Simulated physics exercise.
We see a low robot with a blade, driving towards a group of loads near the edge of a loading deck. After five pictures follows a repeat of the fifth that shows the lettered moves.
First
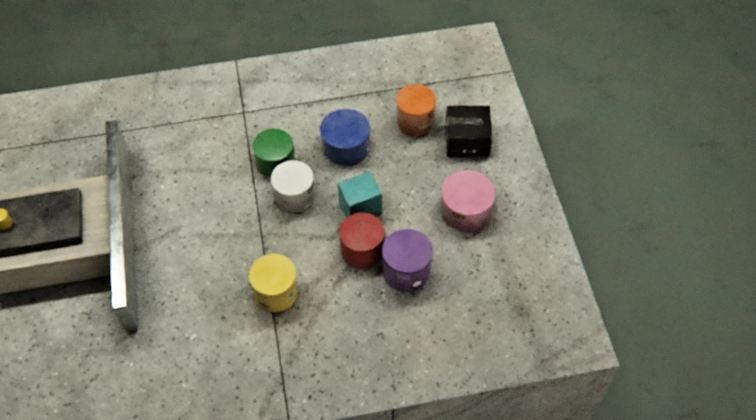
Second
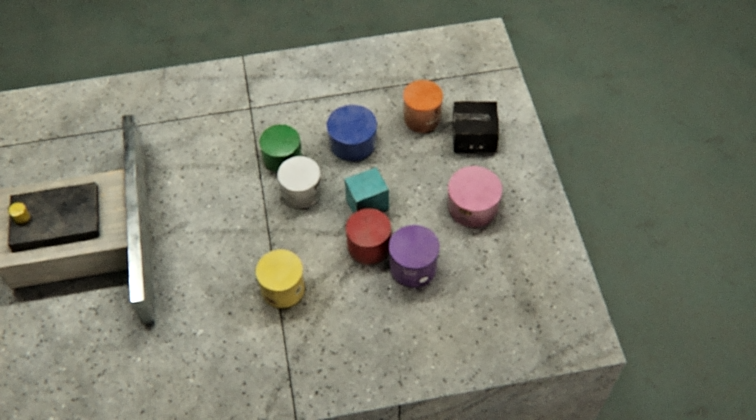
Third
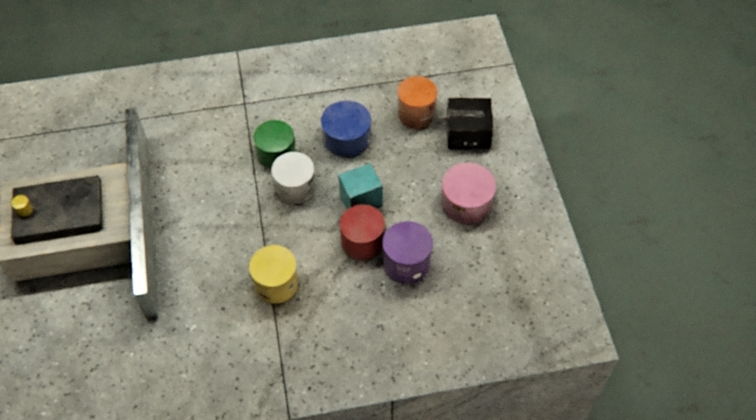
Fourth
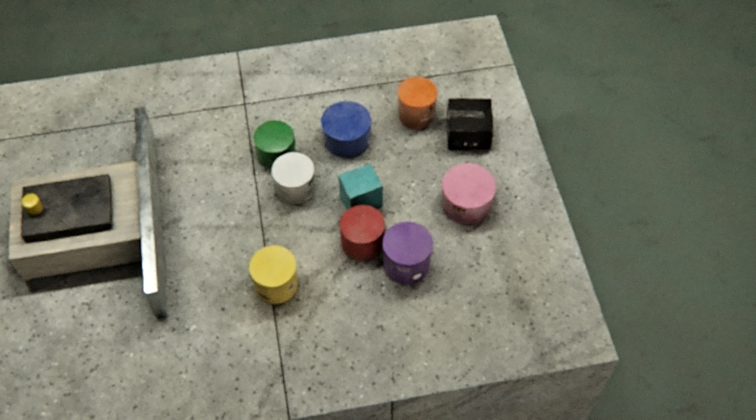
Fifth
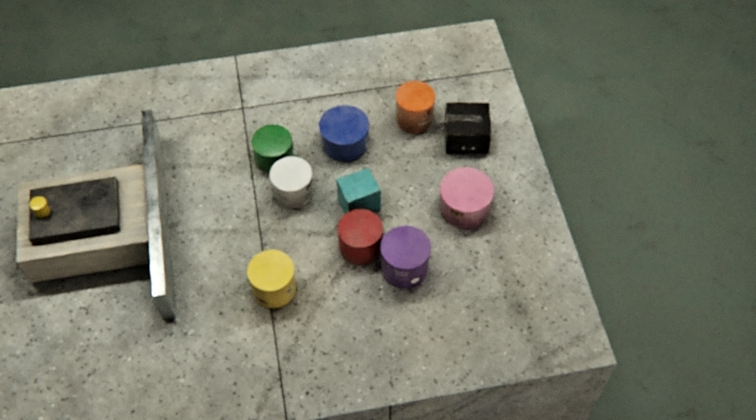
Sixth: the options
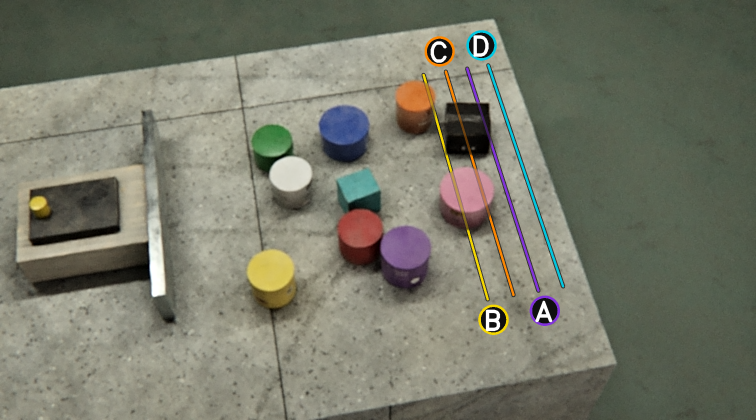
On a speckled grey stone deck, a low wooden robot with a dark top and an upright metal blade sits at the left, facing a cluster of colourful pails, a turquoise crate and a black object. The robot creeps a short way right, while the loads stay in place and a gap remains.
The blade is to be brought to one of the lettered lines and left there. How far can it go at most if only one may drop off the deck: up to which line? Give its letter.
No second one falls up to C.
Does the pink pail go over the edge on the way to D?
By then, yes.
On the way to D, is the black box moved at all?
Yes.
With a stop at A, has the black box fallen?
By then, yes.
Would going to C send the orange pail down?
By then, no.
On the marked copy, A at (500, 171); B at (453, 178); C at (477, 174); D at (523, 167).
Following C. Soon after the start, robot (201, 189); yellow pail (315, 272); green canister (292, 146).
Later, robot (318, 171); black box (482, 127); orange pail (455, 82).
In the end, robot (409, 157); pink pail (545, 181); black box (528, 132); none fallen.
As for the rest, A drops two; B is within the limit but short; D drops four.
